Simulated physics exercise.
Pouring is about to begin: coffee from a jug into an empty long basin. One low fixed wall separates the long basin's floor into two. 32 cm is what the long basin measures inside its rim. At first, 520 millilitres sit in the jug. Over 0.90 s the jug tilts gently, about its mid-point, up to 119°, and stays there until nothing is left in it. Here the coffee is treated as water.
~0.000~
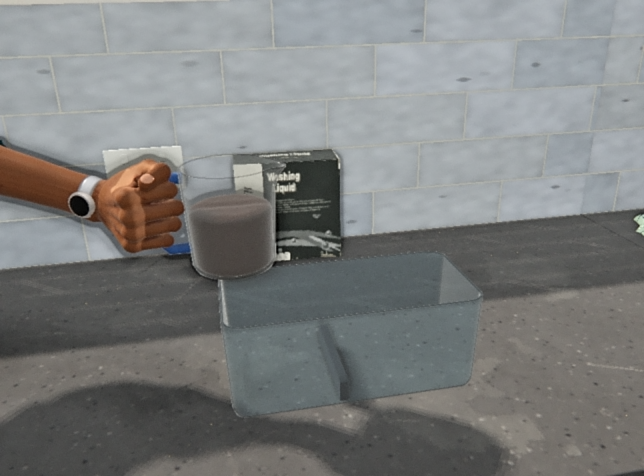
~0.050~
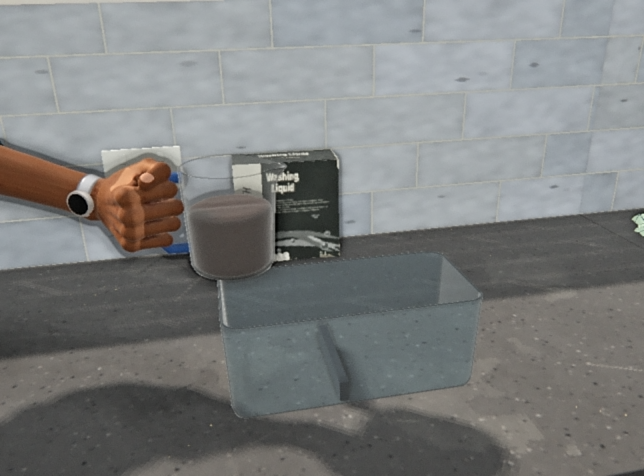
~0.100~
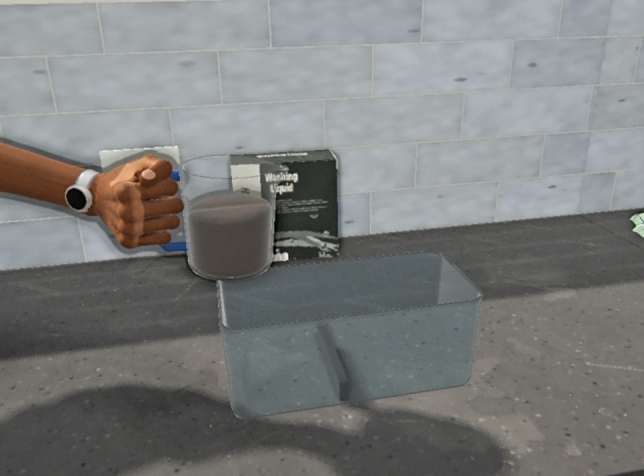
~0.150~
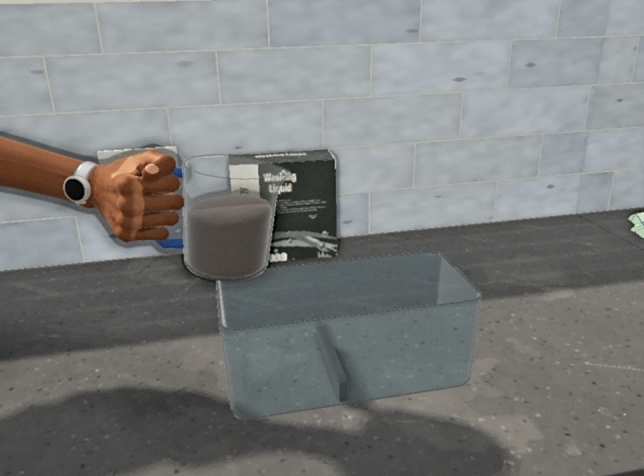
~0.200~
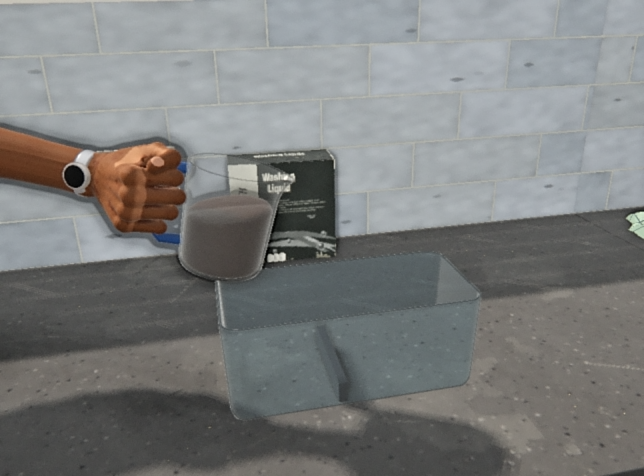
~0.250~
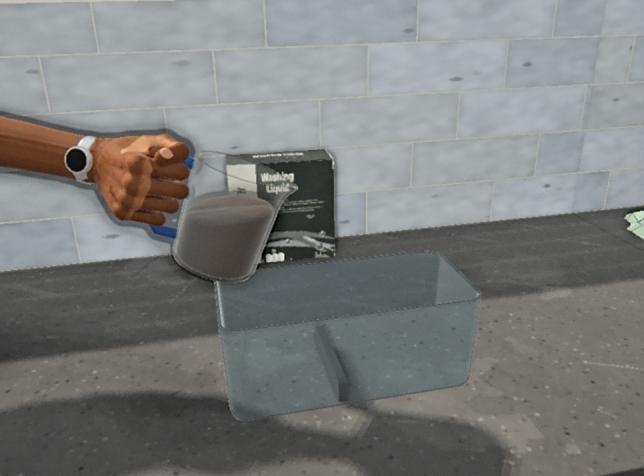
In the video, a hand wearing a watch holds a clear jug of brown liquid beside an empty transparent basin with a divider, then gradually tilts the jug to the right while the basin stays still on the dark countertop.
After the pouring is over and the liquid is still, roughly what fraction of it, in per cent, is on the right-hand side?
Roughly 49 out of 100 parts.
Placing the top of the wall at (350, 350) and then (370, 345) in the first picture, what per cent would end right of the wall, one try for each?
Result: 15 per cent, then 10 per cent.
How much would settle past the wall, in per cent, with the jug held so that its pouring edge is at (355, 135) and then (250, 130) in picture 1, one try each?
It comes to 80 per cent, and then 15 per cent.
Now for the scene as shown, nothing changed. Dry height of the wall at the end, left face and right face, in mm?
Near 14 mm for the left and near 18 mm for the right.
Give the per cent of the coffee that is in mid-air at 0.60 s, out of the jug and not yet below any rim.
I'd say close to 16 per cent.
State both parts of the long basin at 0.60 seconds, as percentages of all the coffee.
3 left and 2 right, roughly.
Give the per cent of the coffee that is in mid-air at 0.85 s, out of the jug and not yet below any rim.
Something like 7 per cent is in the air then.
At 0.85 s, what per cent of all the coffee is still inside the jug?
Around 12 in a hundred.
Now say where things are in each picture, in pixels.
Tilt 0°; pouring edge (285, 163); surface from (187, 208) to (271, 202); the long basin's rim runs from (221, 300) to (462, 274); the wall's top is at (333, 352), in the first picture.
Tilt 1°; pouring edge (286, 164); surface from (187, 209) to (271, 203), in the second picture.
Tilt 4°; pouring edge (288, 167); surface from (187, 210) to (270, 203), in the third picture.
Tilt 8°; pouring edge (291, 172); surface from (186, 211) to (271, 203), in the fourth picture.
Tilt 14°; pouring edge (294, 178); surface from (186, 212) to (272, 204), in the fifth picture.
Tilt 21°; pouring edge (298, 186); surface from (183, 213) to (273, 204), in the sixth picture.
By 0.60 s the tilt is 88° and 79 per cent is still to pour, 3 is left of the wall and 2 right of it.
By 0.85 s the tilt is 118° and 12 per cent is still to pour, 38 is left of the wall and 43 right of it.
By 1.11 s the tilt is 119° and 0 per cent is still to pour, 52 is left of the wall and 48 right of it.
By 1.40 s the tilt is 119° and 0 per cent is still to pour, 51 is left of the wall and 49 right of it.
At rest 51 per cent lies left of the wall, 49 right of it and 0 outside.
